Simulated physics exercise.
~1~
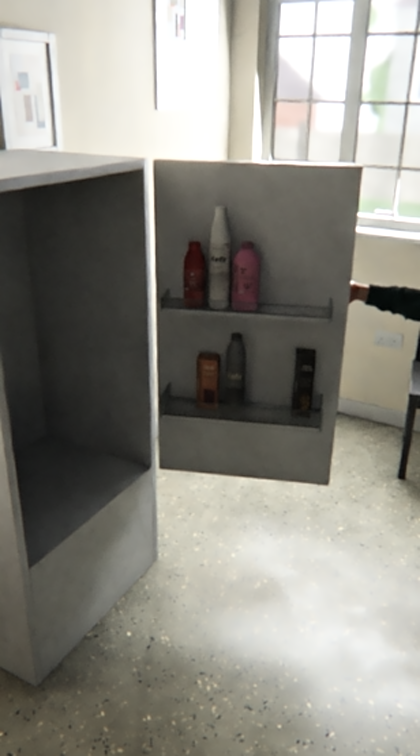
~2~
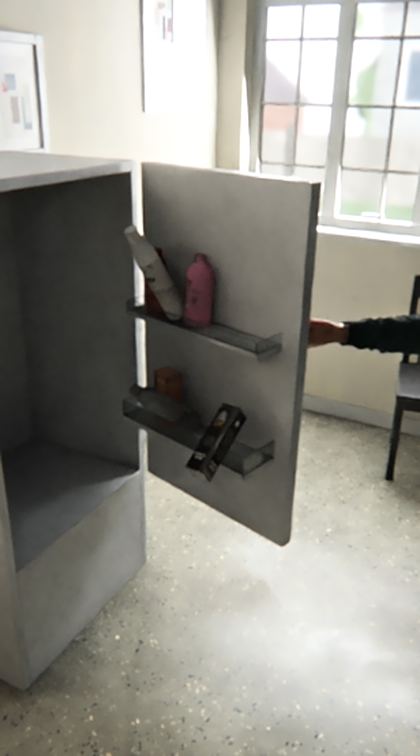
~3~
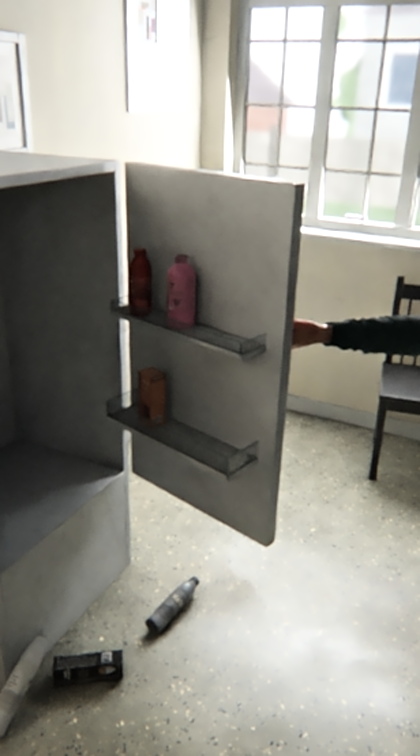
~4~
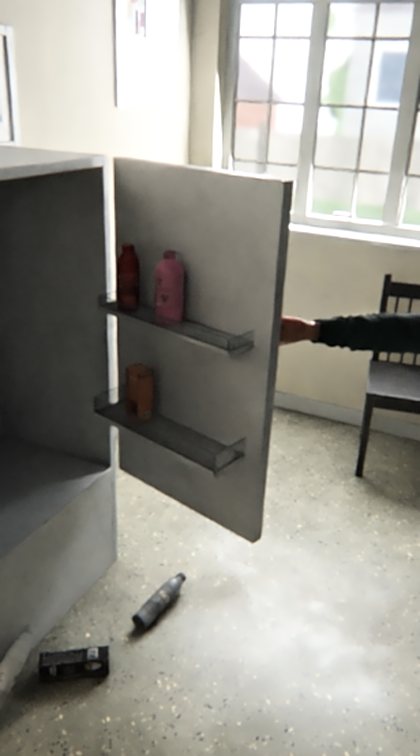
A grey fridge door with two railed racks swings as a dark-sleeved arm at the right holds its edge, seen from the front in a bright room with a window and a chair. Red, white and pink bottles stand on the upper rack, with an orange carton, a grey bottle and a black carton below. As the door turns, the white and grey bottles lean and the black carton tips over. These three drop out over the rails onto the speckled floor. They end lying on their sides, while the red bottle, pink bottle and orange carton remain upright on the racks.
